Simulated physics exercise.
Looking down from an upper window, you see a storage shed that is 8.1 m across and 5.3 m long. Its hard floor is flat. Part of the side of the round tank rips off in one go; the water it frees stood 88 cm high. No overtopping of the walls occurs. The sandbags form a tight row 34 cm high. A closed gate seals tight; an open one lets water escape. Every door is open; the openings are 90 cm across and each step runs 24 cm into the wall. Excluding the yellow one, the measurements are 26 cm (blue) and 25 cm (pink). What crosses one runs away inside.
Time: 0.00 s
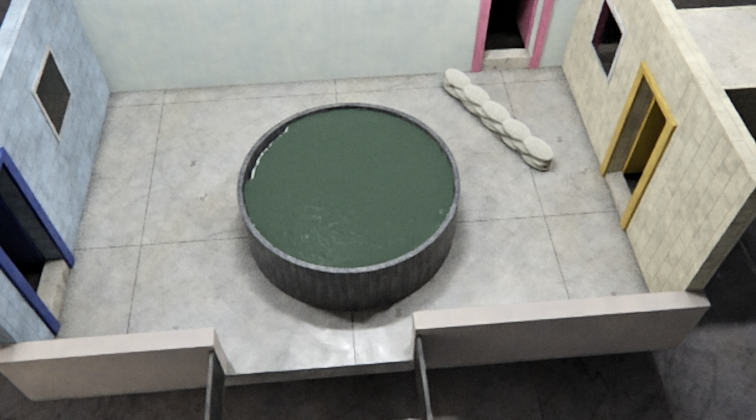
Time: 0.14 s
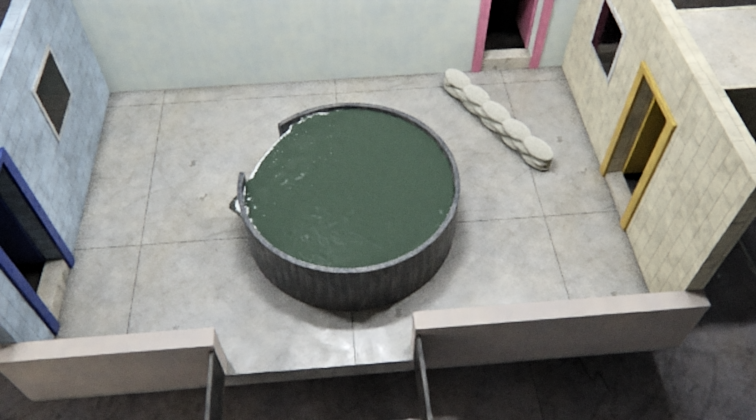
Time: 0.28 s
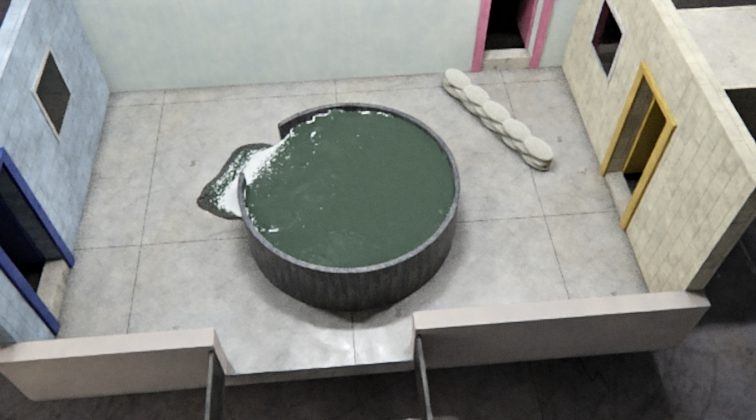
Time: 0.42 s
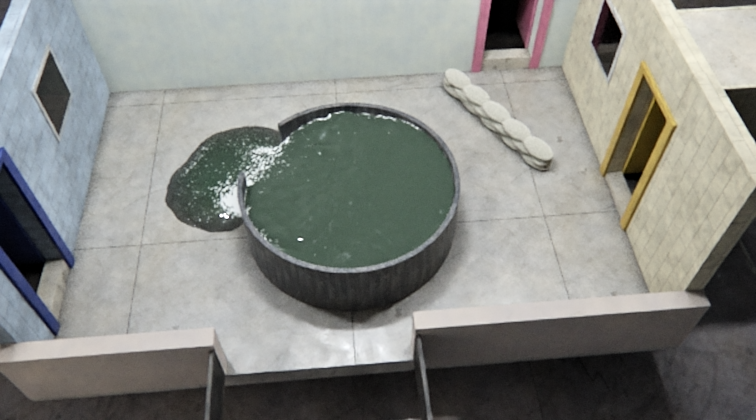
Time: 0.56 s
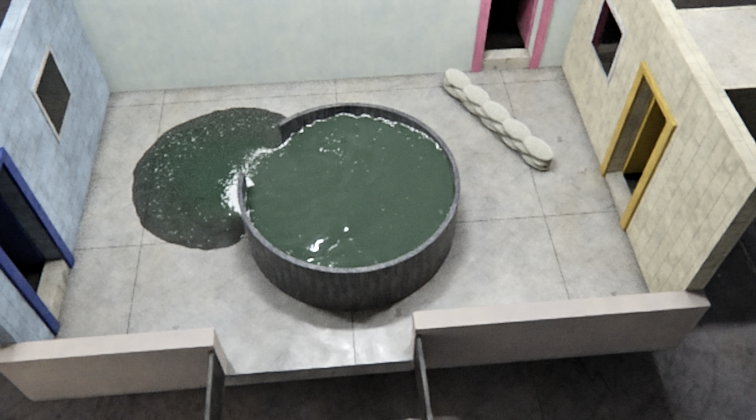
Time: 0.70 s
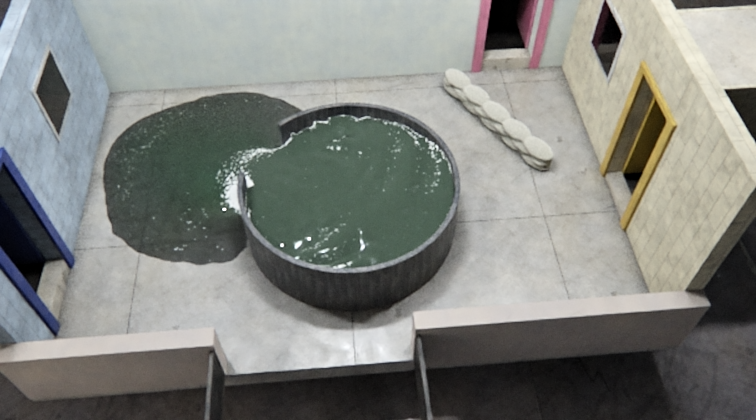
A large round grey tank brimming with dark green water stands on the pale tiled floor of a walled space, seen from high above by a camera that stays still. A blue doorway is at left, a pink one at the back, a yellow one at right, near a pale braided object. The tank's left side breaks open, and foaming water pours out, spreading leftward in a widening dark pool as ripples cross the tank.
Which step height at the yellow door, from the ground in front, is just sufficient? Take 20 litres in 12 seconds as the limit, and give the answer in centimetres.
Just about 7 cm.
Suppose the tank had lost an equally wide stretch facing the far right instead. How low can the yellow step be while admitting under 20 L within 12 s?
Then it needs around 14.5 cm.
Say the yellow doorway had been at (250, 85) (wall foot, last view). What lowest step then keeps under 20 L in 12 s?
It needs roughly 25 cm.
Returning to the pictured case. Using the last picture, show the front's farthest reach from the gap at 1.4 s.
Pixel close to (111, 95).
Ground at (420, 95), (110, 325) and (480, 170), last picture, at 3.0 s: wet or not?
Okay, in order that's stayed dry, got wet and finally stayed dry.
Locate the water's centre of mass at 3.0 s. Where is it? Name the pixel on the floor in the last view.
The water is centred around (267, 193) in the last picture's pixels.
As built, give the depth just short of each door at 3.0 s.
Door depths (cm): Blue = 12, pink = 0, yellow = 0.
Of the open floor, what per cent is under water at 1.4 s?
The wet part is about 30 per cent.
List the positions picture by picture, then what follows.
The first picture shows still water, 88 cm deep, in the round tank at (349, 183); the yellow door at (633, 155) is dry.
In the second picture, the gap is at (263, 174), the front 0.3 m out at (235, 203); the back of the round tank holds 88 cm.
In the third picture, water pours out at (264, 177) and has run 0.8 m, to (238, 154); about 13 cm deep outside, 88 cm at the back.
In the fourth picture, the front is at (175, 180), 1.4 m from the gap at (264, 178); 2.5 m2 of floor is wet, 88 cm left at the back.
In the fifth picture, the front is at (149, 154), 2.1 m from the gap at (264, 178); 4.8 m2 of floor is wet, 88 cm left at the back.
In the sixth picture, the front is at (127, 135), 2.7 m from the gap at (264, 177); 7.1 m2 of floor is wet, 87 cm left at the back; the yellow door at (633, 155), 5.4 m from the gap, is still 5.2 m from the nearest water.
After 1.4 s water covers 30 % of the floor, deepest (62 cm) near (111, 95); it has not reached the yellow door.
After 3.0 s water covers 40 % of the floor, deepest (42 cm) near (164, 151); it has not reached the yellow door.
After 12.0 s water covers 95 % of the floor, deepest (17 cm) near (56, 334); 12 cm at the yellow door, 1 litre in over its 11 cm step.
At the yellow door as built, the water arrived by 6.2 s and peaked near 12 cm at 12.0 s.
Run again over the same 12 s with other heights there, 30 litres in over 6 cm, 12 litres over 8 cm. The limit of 20 litres is kept from about 7 cm up.
